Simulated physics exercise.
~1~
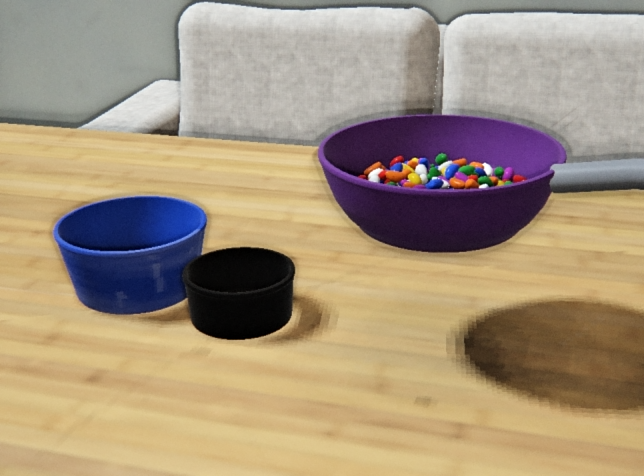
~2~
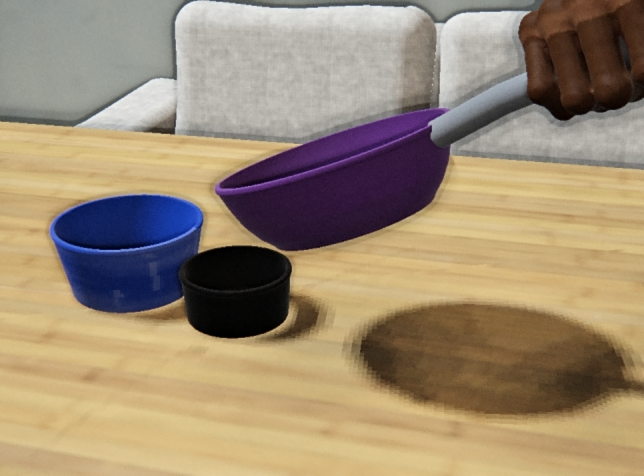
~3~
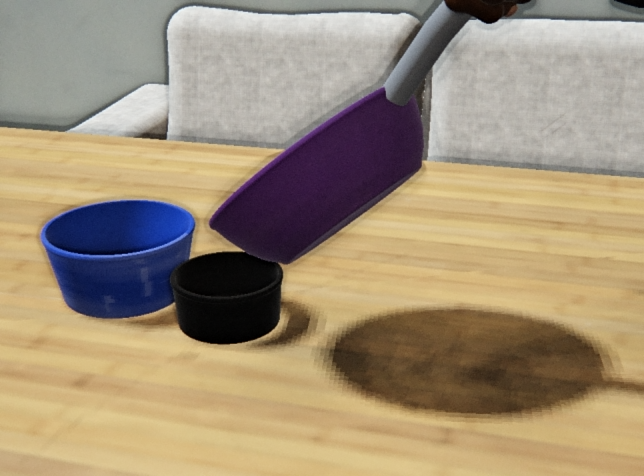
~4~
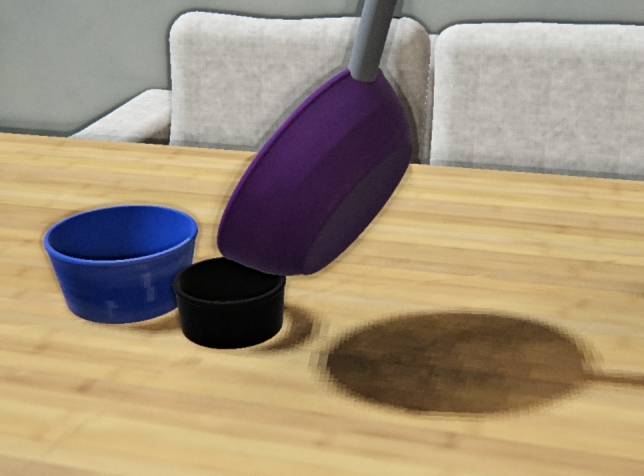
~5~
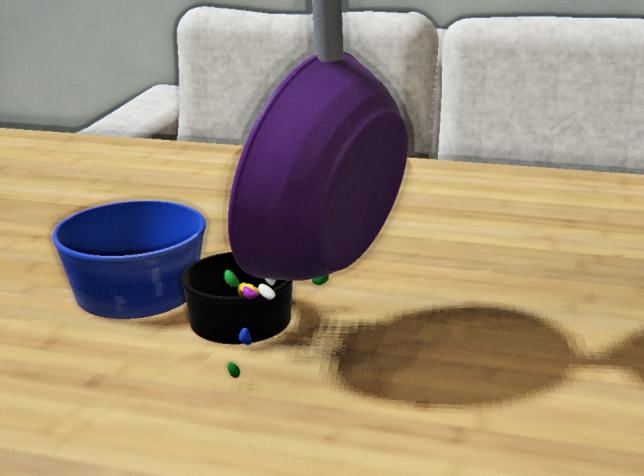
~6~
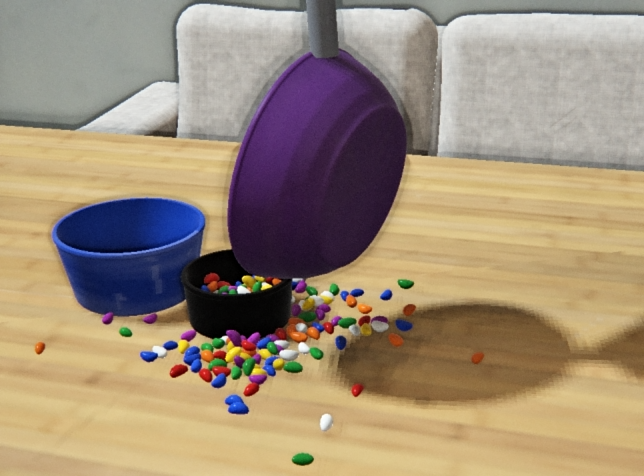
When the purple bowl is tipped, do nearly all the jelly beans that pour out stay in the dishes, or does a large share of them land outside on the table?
A large share lands outside on the table around the black dish. The black dish also catches a good share, while the blue dish gets hardly any or none.
